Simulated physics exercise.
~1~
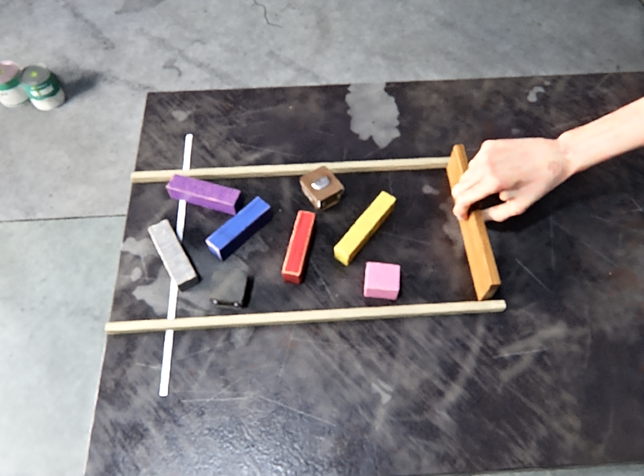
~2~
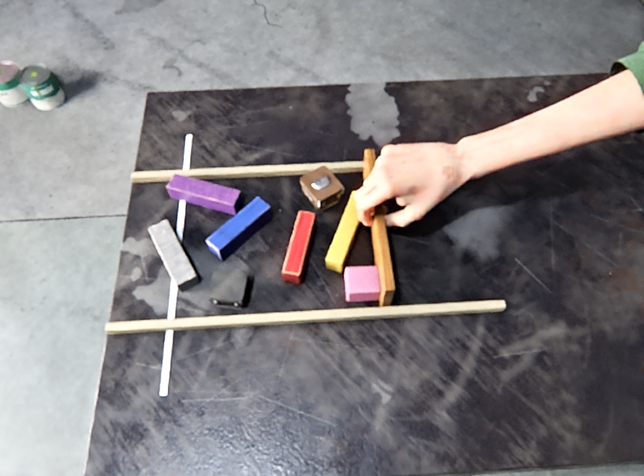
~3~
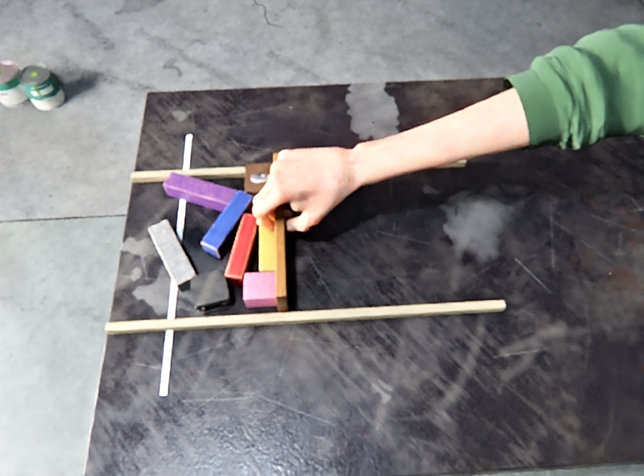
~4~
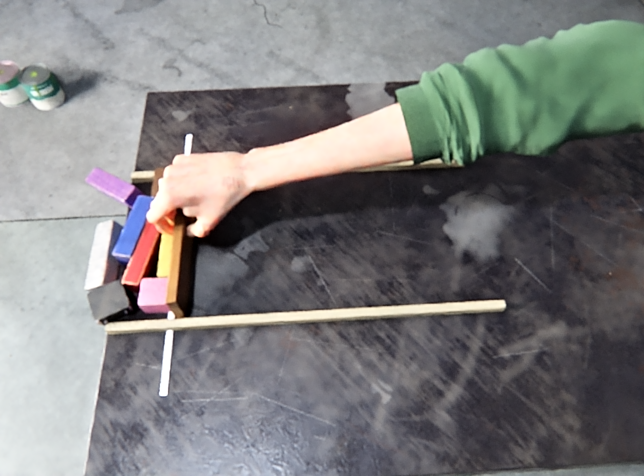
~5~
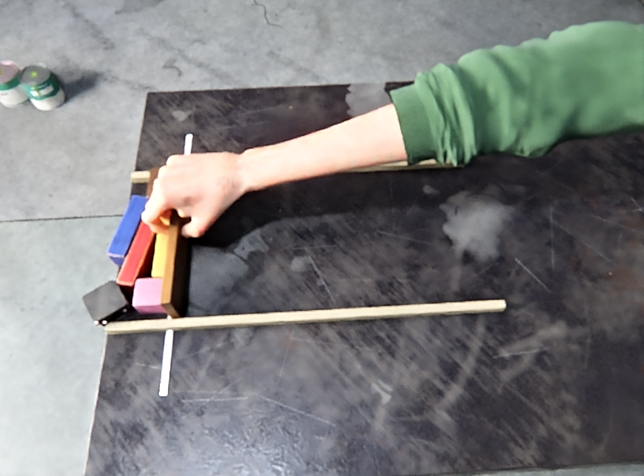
On a dark, scuffed tabletop above a grey floor, seen from above at an angle, two pale wooden rails run across toward a white strip of tape at the left. Between them lie purple, blue, red, yellow and grey bars, a pink block, a brown case and a small black case. A hand at the right holds an orange-brown board upright and slides it left, gathering the yellow bar and pink block, then the others, into a tight cluster. The board stops at the tape, with the purple and grey bars gone over the left edge and the black case jutting over it.
